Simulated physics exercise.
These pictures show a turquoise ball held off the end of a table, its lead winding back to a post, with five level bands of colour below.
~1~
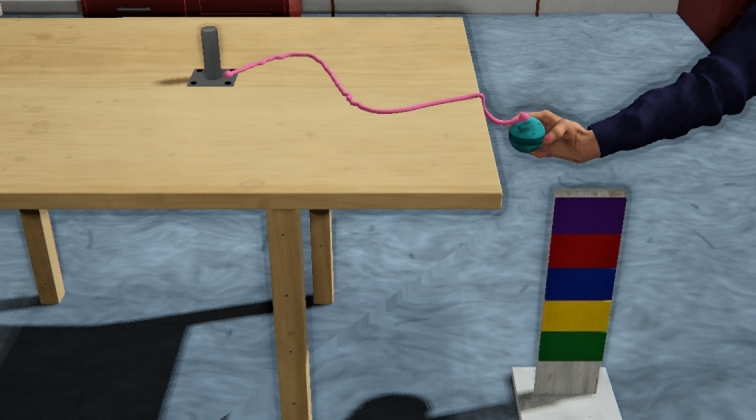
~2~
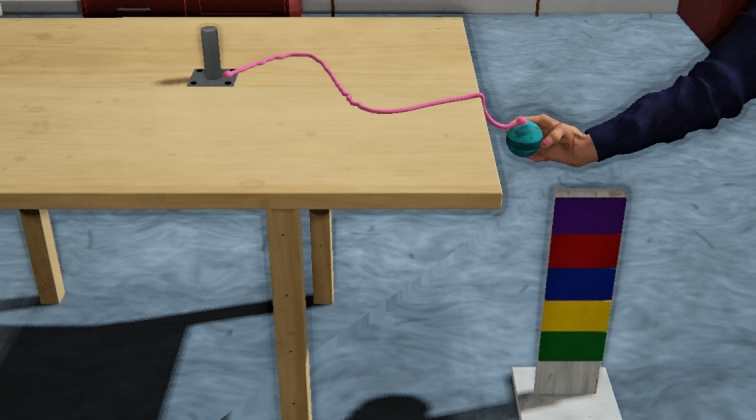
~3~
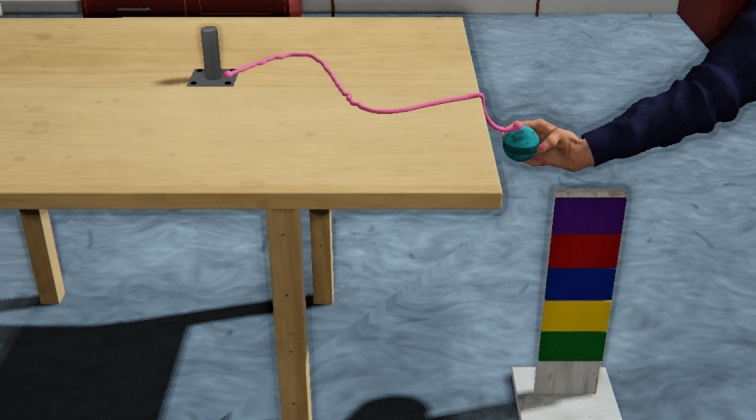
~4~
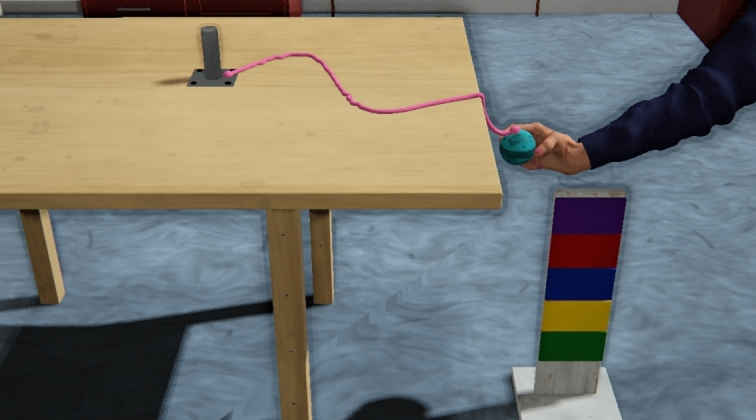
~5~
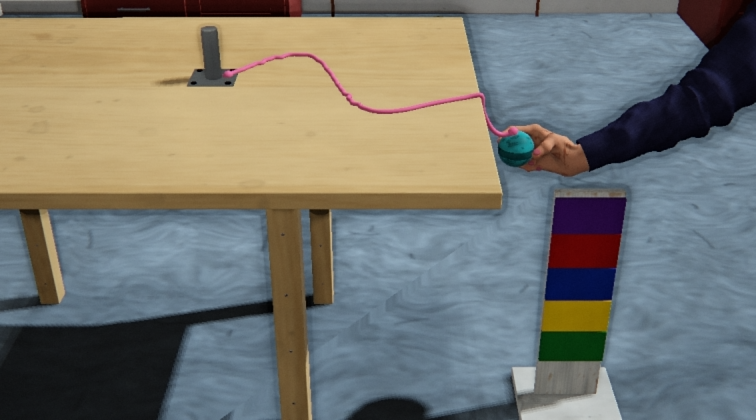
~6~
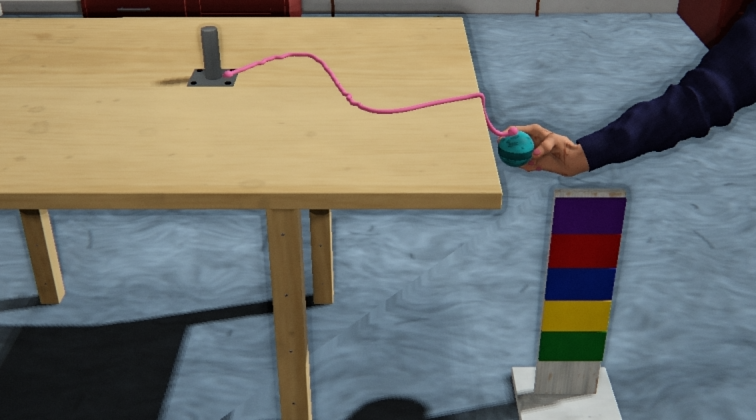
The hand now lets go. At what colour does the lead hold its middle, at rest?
Its centre hangs level with the blue band.
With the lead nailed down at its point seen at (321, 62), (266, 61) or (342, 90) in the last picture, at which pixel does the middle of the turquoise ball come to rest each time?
Near (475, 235), (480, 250) and (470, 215).
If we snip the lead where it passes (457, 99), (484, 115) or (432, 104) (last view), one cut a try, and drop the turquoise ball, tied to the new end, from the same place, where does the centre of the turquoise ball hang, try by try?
In that order: (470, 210), (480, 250) and (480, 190).
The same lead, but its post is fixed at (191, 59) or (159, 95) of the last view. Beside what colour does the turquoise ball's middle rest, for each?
One after the other, red; red.
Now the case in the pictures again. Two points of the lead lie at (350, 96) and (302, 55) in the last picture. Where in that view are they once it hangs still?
The first at (457, 82), the second at (327, 79).
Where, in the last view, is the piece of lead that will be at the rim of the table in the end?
It lies at about (353, 104).
Soon after, ball near (455, 245); level with red.
Then, ball near (489, 272); level with blue.
At rest, ball near (472, 271); level with blue. Its middle rests at the blue band.
